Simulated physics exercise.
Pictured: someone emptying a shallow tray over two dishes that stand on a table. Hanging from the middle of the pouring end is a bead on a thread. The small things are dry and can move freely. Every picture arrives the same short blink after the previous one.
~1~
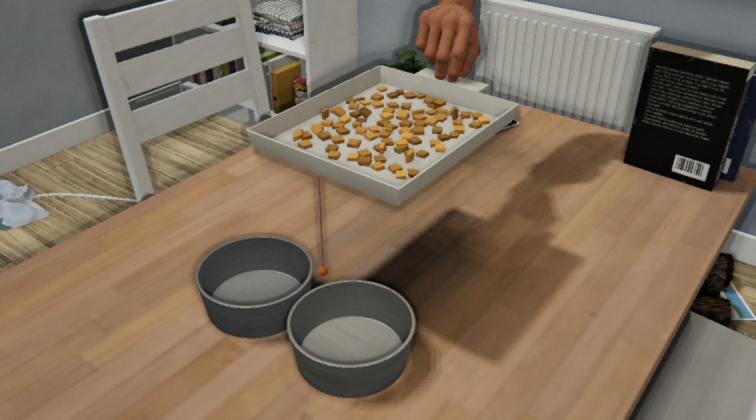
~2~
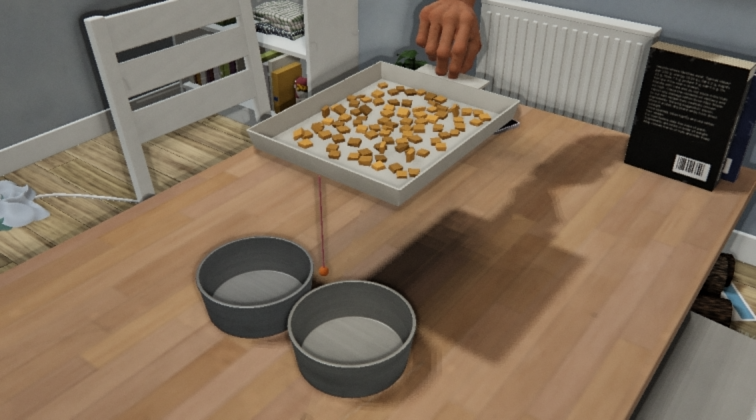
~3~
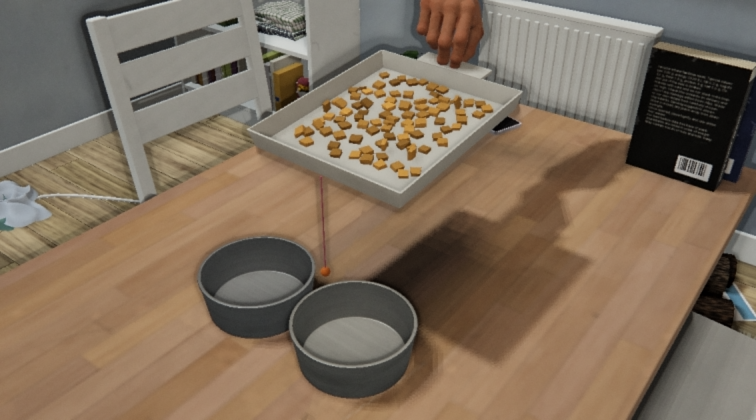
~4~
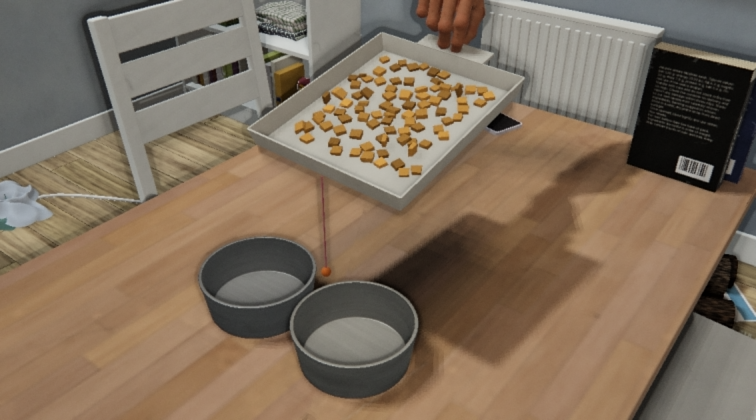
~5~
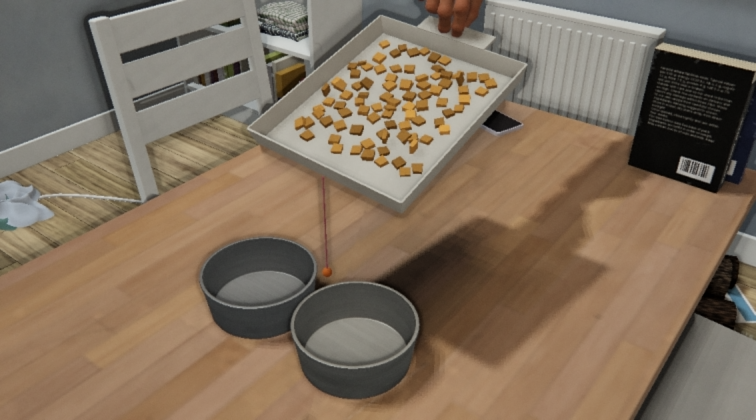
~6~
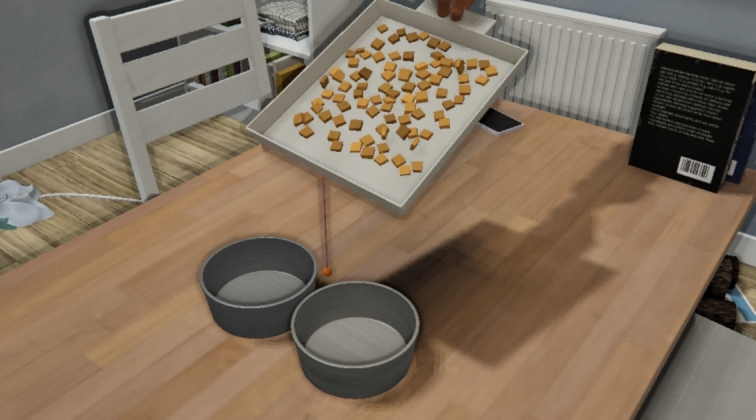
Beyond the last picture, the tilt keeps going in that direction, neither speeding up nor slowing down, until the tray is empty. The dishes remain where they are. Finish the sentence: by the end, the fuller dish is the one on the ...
... right.
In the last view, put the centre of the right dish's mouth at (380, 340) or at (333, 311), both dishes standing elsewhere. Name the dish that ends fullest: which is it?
The dish to the right, then the dish to the right.
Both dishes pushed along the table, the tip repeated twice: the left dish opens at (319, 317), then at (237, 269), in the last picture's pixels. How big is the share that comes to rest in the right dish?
It works out to 10 percent and then 80 percent.
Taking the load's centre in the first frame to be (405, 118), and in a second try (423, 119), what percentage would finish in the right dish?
Around 90 percent the first time, around 90 percent the second.
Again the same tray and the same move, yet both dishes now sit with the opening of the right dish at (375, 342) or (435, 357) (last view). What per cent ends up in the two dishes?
The first yields 100 per cent and the second 80 per cent.
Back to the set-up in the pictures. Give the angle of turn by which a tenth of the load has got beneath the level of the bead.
Approx. 95° from level.
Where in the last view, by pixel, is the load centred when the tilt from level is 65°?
Somewhere about pixel (360, 158).
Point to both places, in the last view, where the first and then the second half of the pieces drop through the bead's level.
Close to (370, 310), then close to (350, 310).
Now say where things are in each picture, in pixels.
The first picture shows corners of the pouring end at (253, 129) and (398, 185), level; middle of the load at (391, 127), cereal squares; left dish at (214, 313); right dish at (311, 371); bead on its thread at (323, 271).
The second picture shows corners of the pouring end at (253, 129) and (398, 186), level; middle of the load at (391, 125).
The third picture shows corners of the pouring end at (254, 129) and (399, 189), tipped barely, lowest at the right corner; middle of the load at (393, 119).
The fourth picture shows corners of the pouring end at (254, 128) and (400, 193), tipped a little, lowest at the right corner; middle of the load at (393, 111).
The fifth picture shows corners of the pouring end at (253, 127) and (400, 197), tipped clearly, lowest at the right corner; middle of the load at (394, 103).
The sixth picture shows corners of the pouring end at (252, 126) and (400, 201), tipped clearly, lowest at the right corner; middle of the load at (393, 94); left dish at (218, 313); right dish at (315, 372).
Soon after the last picture, tray tipped steeply; all on the tray.
A little later, tray tipped past a quarter turn; about half on the tray; a small part in the right dish; a small part outside both; about a quarter in the air.
Later still, tray tipped past a quarter turn; most in the right dish; a stray few in the left dish; a small part outside both.
At rest, tray tipped past a quarter turn; most in the right dish; a stray few in the left dish; a small part outside both.
